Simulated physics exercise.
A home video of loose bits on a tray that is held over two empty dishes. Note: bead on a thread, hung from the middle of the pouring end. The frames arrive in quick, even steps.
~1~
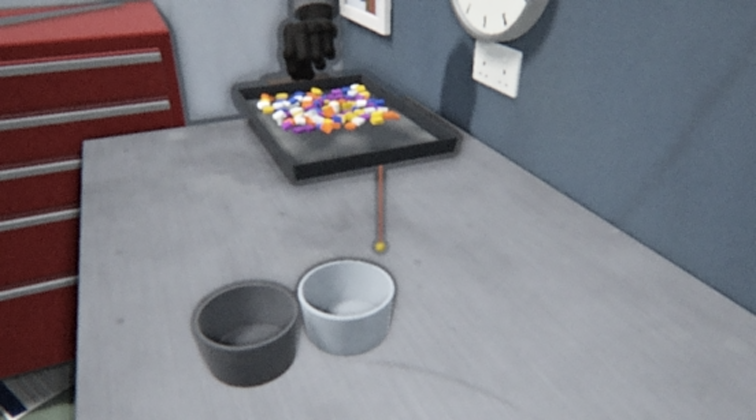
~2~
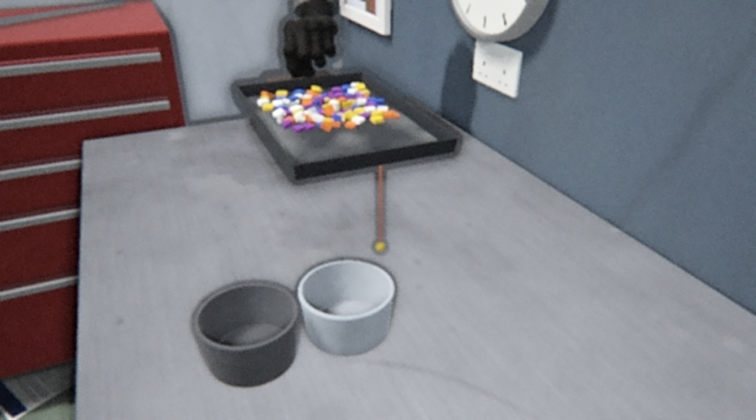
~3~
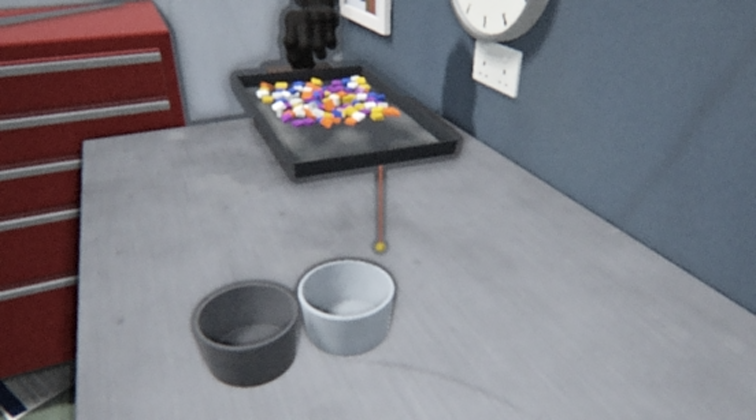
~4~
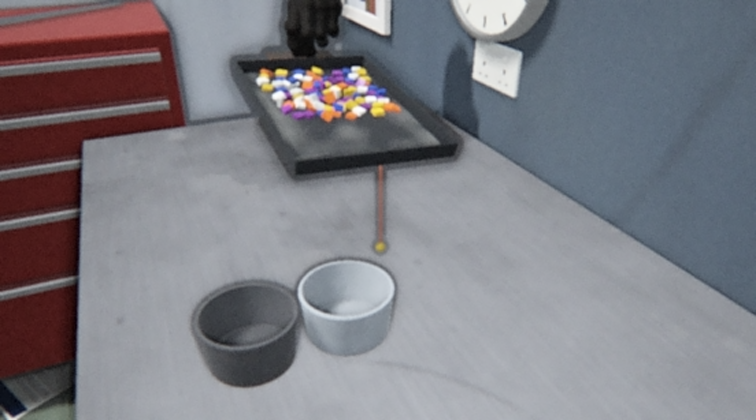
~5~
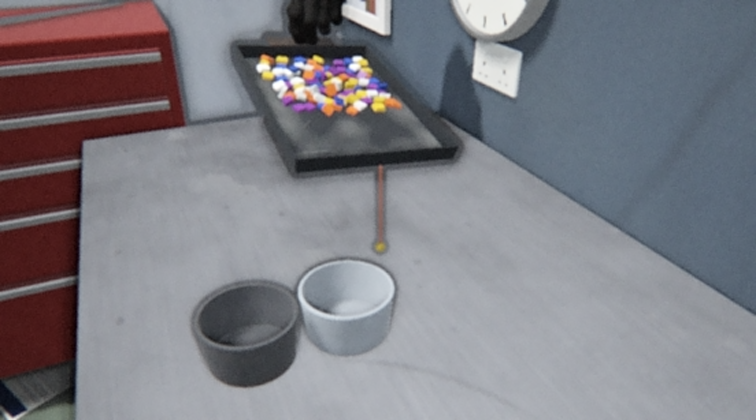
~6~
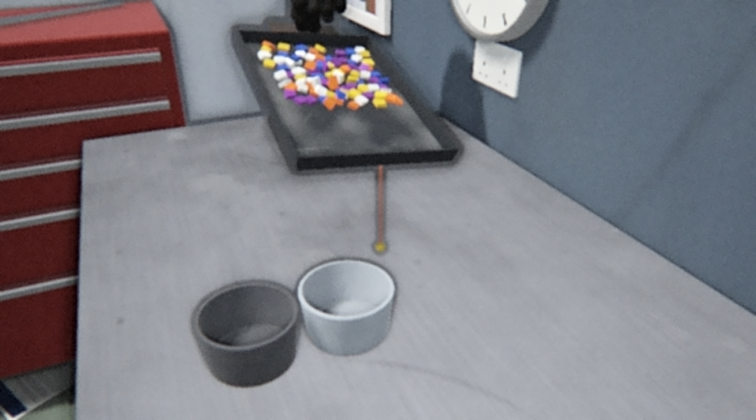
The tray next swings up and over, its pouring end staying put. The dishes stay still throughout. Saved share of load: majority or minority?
Minority.
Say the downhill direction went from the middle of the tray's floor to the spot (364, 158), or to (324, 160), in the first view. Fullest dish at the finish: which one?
The first try: The right dish. The second: The right-hand dish.
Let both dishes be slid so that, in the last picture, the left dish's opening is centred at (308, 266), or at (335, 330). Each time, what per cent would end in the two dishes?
First try: Roughly 20 per cent; second try: Roughly 0 per cent.
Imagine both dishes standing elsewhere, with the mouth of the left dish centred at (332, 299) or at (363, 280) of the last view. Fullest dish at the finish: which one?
The first time it is the dish to the right, and the second time it is the dish to the right.
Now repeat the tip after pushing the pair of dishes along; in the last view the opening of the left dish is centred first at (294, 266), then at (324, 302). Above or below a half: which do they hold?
First try: A minority; second try: A minority.
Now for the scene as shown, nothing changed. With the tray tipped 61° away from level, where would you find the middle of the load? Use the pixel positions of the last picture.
I'd mark it close to (414, 138).
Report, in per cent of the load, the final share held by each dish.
Looks like close to 0 % lands in the left dish and close to 0 % in the right one.
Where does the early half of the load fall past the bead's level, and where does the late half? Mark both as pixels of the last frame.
Earlier portion about (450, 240); later portion about (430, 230).
Just after the last frame, tray tipped steeply; almost all on the tray; about a tenth in the air.
A moment on, tray tipped past a quarter turn; the larger part on the tray; just a few in the right dish; roughly a quarter outside both; just a few in the air.
Further on, tray tipped past a quarter turn; just a few in the right dish; almost all outside both.
When it is over, tray tipped past a quarter turn; not one in the left dish; just a few in the right dish; almost all outside both.
